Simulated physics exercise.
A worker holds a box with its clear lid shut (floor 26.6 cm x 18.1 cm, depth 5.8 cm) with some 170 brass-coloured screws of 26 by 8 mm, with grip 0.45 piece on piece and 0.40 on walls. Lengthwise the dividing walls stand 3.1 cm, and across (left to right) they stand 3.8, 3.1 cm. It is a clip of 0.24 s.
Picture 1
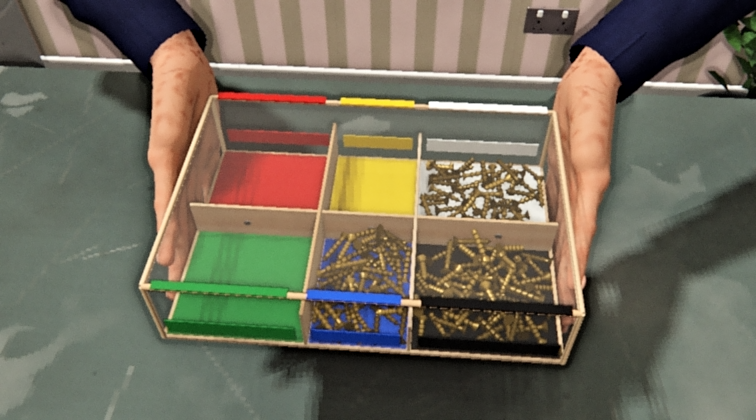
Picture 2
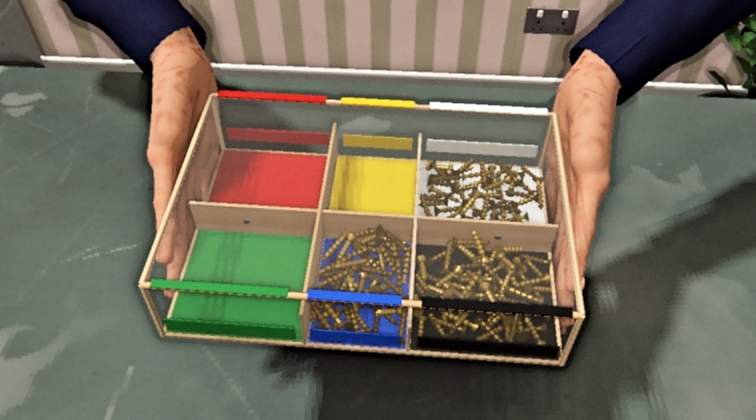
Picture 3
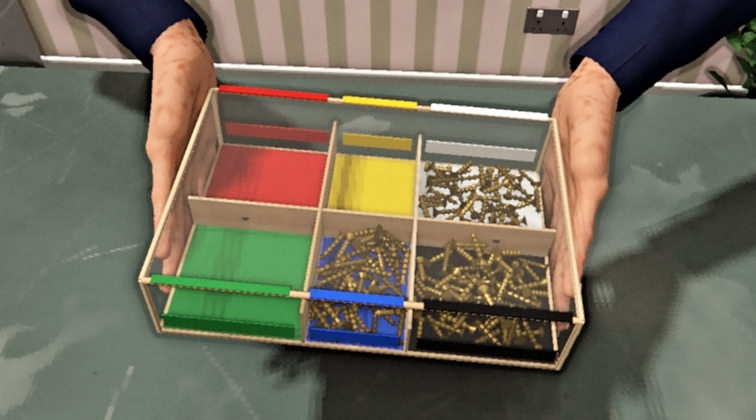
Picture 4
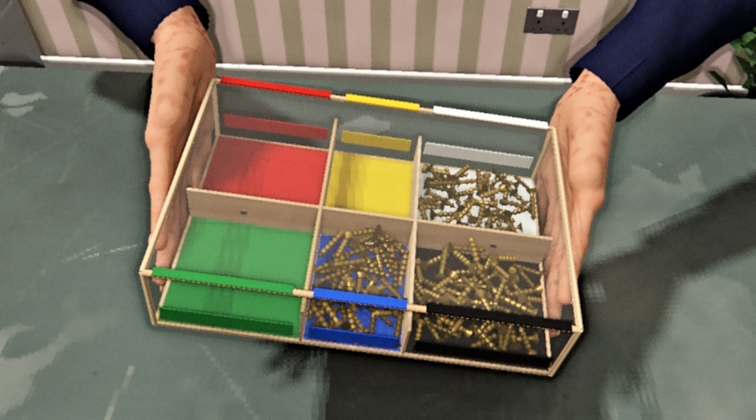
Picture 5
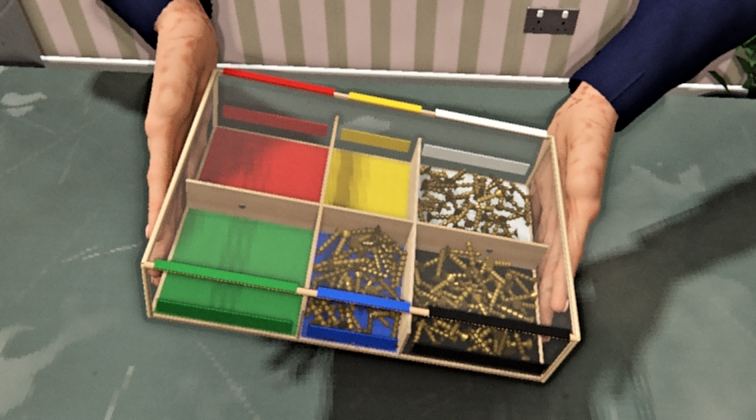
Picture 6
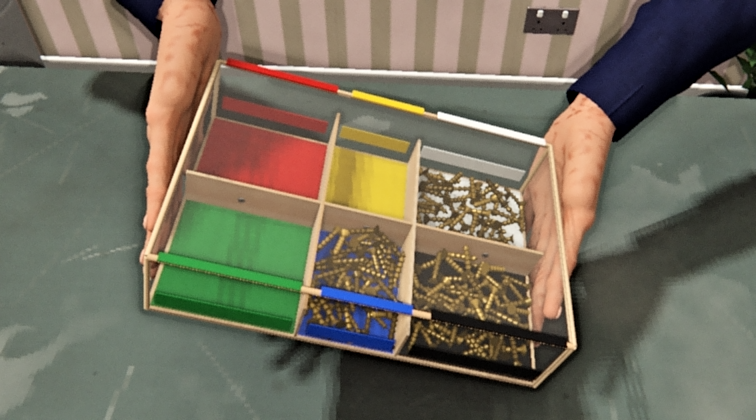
Two hands hold a clear-lidded, divided box of brass-coloured screws and tilt its right side downward.
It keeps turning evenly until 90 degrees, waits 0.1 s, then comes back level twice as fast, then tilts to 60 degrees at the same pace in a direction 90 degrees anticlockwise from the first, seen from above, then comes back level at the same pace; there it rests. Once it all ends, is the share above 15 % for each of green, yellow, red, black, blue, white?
Green compartment: No, yellow compartment: No, red compartment: No, black compartment: Yes, blue compartment: Yes, white compartment: Yes.
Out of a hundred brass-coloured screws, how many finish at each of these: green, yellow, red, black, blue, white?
In per cent: Green gets 0, yellow 0, red 0, black 45, blue 25 and white 30.
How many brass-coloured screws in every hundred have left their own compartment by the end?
Roughly 5 percent.
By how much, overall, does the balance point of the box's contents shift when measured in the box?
Around 3.0 centimetres.
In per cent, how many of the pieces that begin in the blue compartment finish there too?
Estimate: Some 80 per cent.
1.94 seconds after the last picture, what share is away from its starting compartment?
Close to 5 in a hundred.
Then, 1.06 s after the last picture, tilt 90 degrees; black 45 %, blue 25 %, white 30 %; middle of all pieces near (356, 301).
Then, 1.94 s after the last picture, tilt 15 degrees; black 45 %, blue 25 %, white 30 %; middle of all pieces near (495, 258).
Then, 2.74 s after the last picture, tilt 48 degrees; black 45 %, blue 25 %, white 30 %; middle of all pieces near (477, 251).
Then, 3.52 s after the last picture, tilt 0 degrees; black 45 %, blue 25 %, white 30 %; middle of all pieces near (478, 236).
In the end, green 0 %, yellow 0 %, red 0 %, black 45 %, blue 25 %, white 30 %.
